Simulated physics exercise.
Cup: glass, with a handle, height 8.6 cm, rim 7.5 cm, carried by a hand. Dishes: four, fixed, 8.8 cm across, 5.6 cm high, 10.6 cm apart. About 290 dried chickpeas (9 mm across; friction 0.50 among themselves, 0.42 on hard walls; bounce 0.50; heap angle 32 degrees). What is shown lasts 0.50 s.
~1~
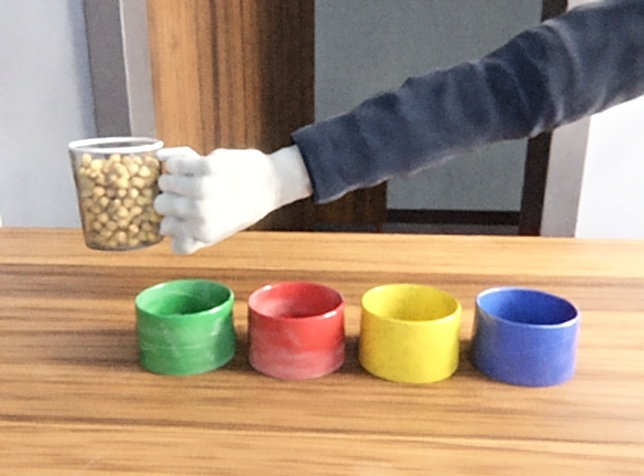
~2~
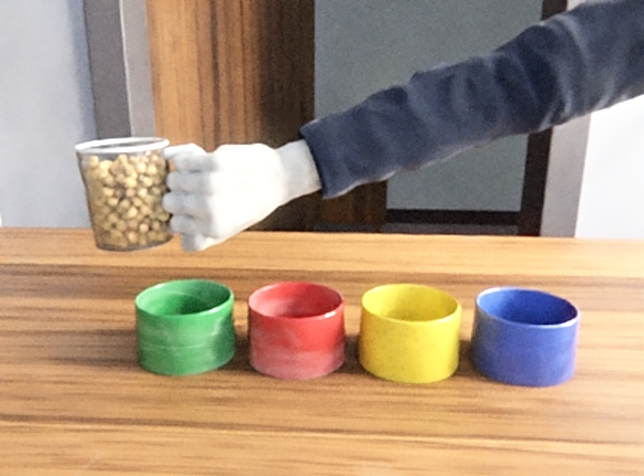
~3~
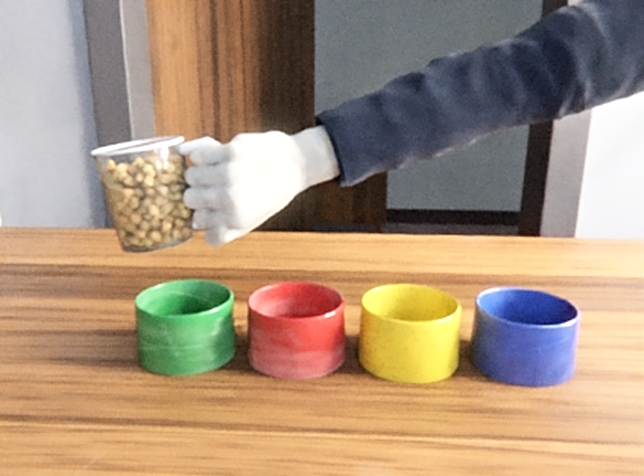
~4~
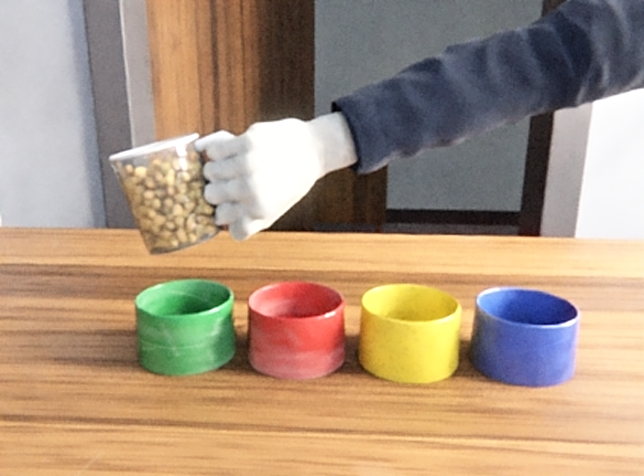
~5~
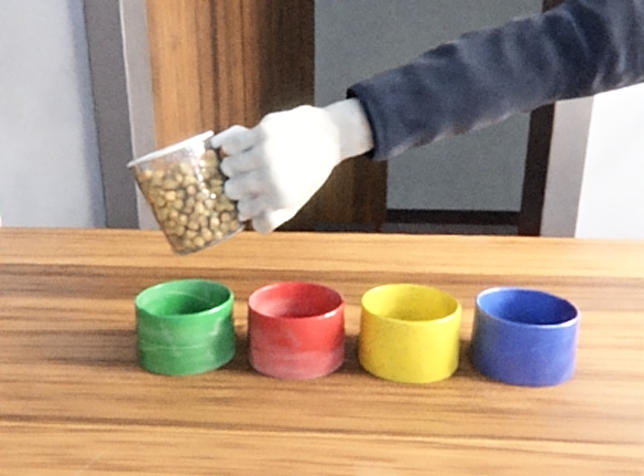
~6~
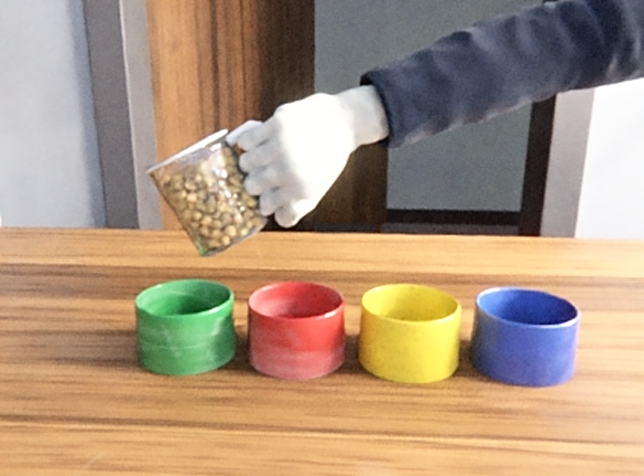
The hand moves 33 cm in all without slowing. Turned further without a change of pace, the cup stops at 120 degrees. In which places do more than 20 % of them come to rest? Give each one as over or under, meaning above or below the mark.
Red dish: Under, blue dish: Under, green dish: Under, yellow dish: Over, counter: Under.
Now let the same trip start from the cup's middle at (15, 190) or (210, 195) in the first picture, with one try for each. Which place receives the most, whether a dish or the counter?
The winner: Red; blue.
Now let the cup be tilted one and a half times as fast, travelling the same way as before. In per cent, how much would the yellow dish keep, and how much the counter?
In that case yellow 30, counter 30.
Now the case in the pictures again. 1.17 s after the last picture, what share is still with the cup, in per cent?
Roughly 90 %.
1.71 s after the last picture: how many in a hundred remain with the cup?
I'd say close to 15 per cent.
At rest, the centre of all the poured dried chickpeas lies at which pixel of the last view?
I'd put it at about (407, 331).
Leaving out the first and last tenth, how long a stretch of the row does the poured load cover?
It spans about 5 centimetres along the dishes.
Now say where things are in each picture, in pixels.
The first frame shows cup at (121, 193), tilt 0 degrees, lip at (74, 145), moved 0.0 cm; middle of the pieces at (120, 206); green dish at (185, 297); red dish at (296, 300); yellow dish at (410, 303); blue dish at (526, 306).
The second frame shows cup at (129, 194), tilt 3 degrees, lip at (81, 147), moved 0.8 cm; middle of the pieces at (129, 206).
The third frame shows cup at (149, 194), tilt 9 degrees, lip at (97, 152), moved 2.6 cm; middle of the pieces at (150, 207).
The fourth frame shows cup at (170, 194), tilt 15 degrees, lip at (114, 158), moved 4.5 cm; middle of the pieces at (172, 207).
The fifth frame shows cup at (191, 195), tilt 21 degrees, lip at (132, 164), moved 6.3 cm; middle of the pieces at (194, 207).
The sixth frame shows cup at (211, 195), tilt 27 degrees, lip at (151, 170), moved 8.2 cm; middle of the pieces at (216, 207); green dish at (185, 297); red dish at (296, 300); yellow dish at (410, 303); blue dish at (526, 306).
Then, 0.70 s after the last picture, tilt 71 degrees; cup holds 100 %.
Then, 1.17 s after the last picture, tilt 100 degrees; cup holds 90 %, yellow 5 %.
Then, 1.71 s after the last picture, tilt 120 degrees; cup holds 15 %, yellow 85 %.
In the end, red 0 %, blue 0 %, green 0 %, yellow 100 %, counter 0 %.
